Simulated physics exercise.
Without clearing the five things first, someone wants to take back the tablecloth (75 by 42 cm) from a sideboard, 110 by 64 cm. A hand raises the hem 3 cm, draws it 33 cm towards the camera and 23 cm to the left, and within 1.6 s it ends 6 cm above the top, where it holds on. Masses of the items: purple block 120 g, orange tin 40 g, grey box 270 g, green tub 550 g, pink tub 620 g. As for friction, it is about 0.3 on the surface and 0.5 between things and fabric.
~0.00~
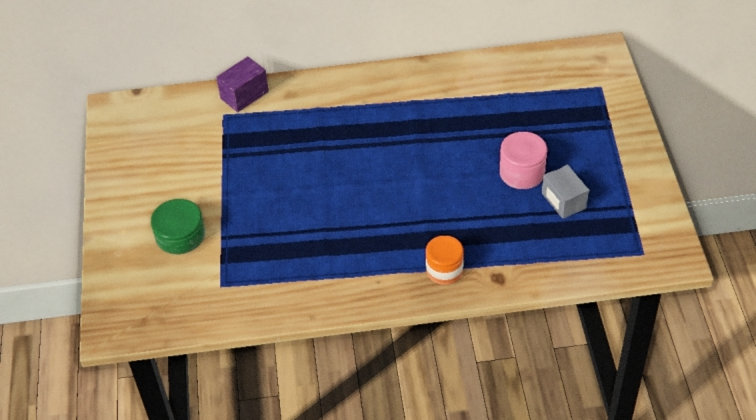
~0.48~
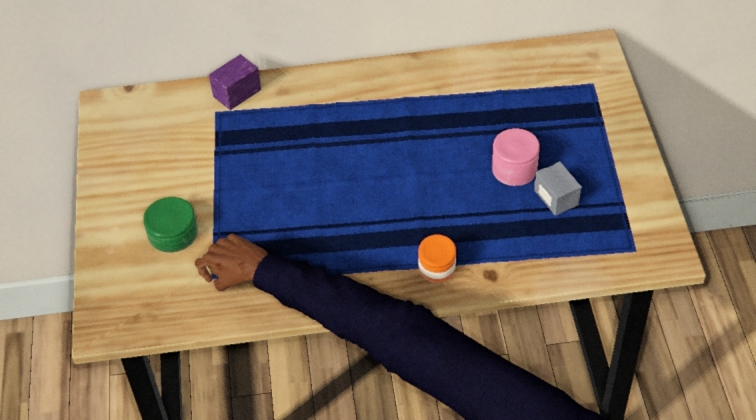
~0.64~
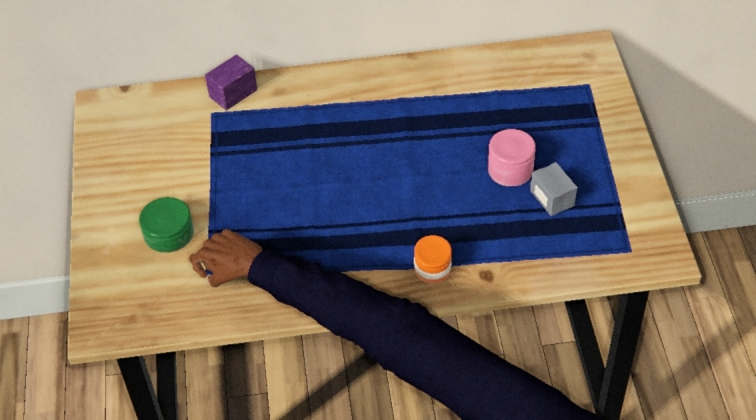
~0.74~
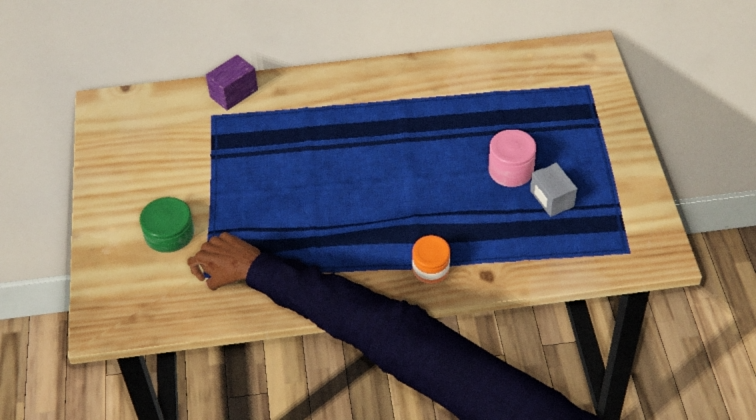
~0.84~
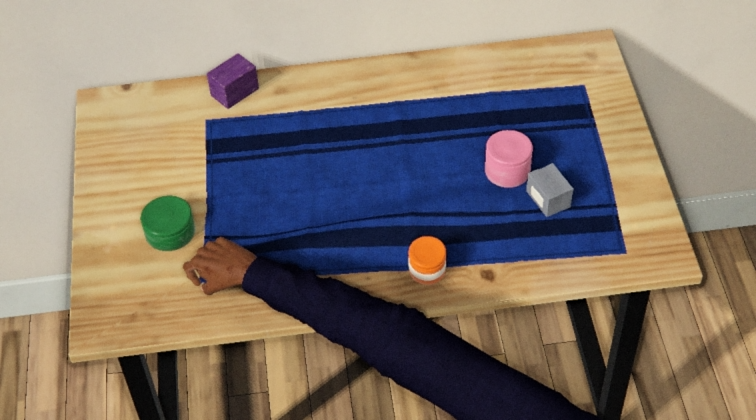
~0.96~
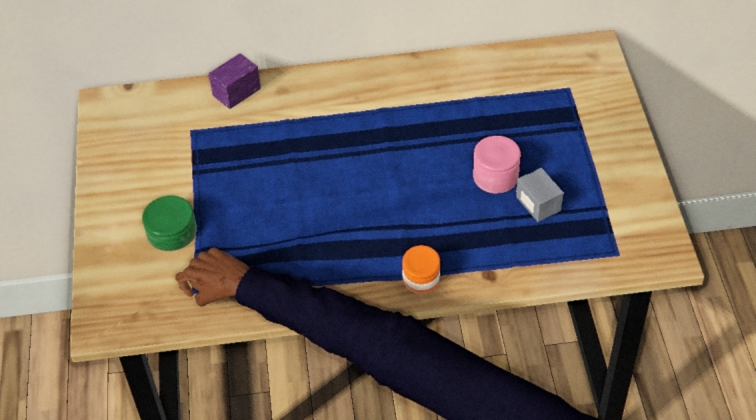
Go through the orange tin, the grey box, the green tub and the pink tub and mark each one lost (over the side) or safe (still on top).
Marks: Orange tin lost, grey box safe, green tub safe, pink tub safe.
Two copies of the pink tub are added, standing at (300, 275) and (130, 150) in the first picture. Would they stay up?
Taking them as listed: Is lost, then is left on top.
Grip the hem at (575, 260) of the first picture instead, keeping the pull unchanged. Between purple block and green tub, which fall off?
Then purple block does not come off, while green tub does not come off.
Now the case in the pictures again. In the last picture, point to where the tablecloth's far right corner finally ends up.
Roughly (403, 150).
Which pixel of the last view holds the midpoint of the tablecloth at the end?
The middle ends up near pixel (258, 298).
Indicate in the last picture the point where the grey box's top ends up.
You'll find it ending up somewhere near (406, 262).
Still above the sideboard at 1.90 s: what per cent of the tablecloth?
I'd say close to 70 per cent of it.
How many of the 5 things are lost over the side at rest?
All told, 1.
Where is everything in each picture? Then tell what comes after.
The first frame shows orange tin (445, 250); grey box (566, 182); green tub (176, 218); pink tub (524, 148); tablecloth corners (221, 288) (601, 87) (644, 255).
The second frame shows tablecloth corners (594, 84) (636, 252); grip (212, 279).
The third frame shows tablecloth corners (589, 85) (632, 252); grip (206, 275).
The fourth frame shows tablecloth corners (211, 116) (590, 85); grip (204, 278).
The fifth frame shows orange tin (427, 250); grey box (551, 181); pink tub (510, 146); tablecloth corners (206, 121) (585, 85); grip (200, 283).
The sixth frame shows orange tin (421, 259); grey box (541, 186); green tub (167, 214); pink tub (497, 152); tablecloth corners (191, 131) (570, 88) (620, 256); grip (193, 294).
At 1.3 s, 100 % of the tablecloth is still over the top; pink tub 12 cm off its start, orange tin 11 cm off its start, grey box 11 cm off its start.
At 1.6 s, 85 % of the tablecloth is still over the top; orange tin over the edge, pink tub 23 cm off its start, grey box 21 cm off its start.
At 1.9 s, 70 % of the tablecloth is still over the top; orange tin over the edge, pink tub 32 cm off its start at (370, 225), grey box 29 cm off its start at (421, 251).
At 2.2 s, 60 % of the tablecloth is still over the top; pink tub 36 cm off its start, grey box 33 cm off its start, orange tin over the edge.
At 3.8 s, 60 % of the tablecloth is still over the top; pink tub 36 cm off its start at (354, 236), grey box 33 cm off its start at (406, 262), orange tin over the edge, green tub 0 cm off its start at (167, 215).
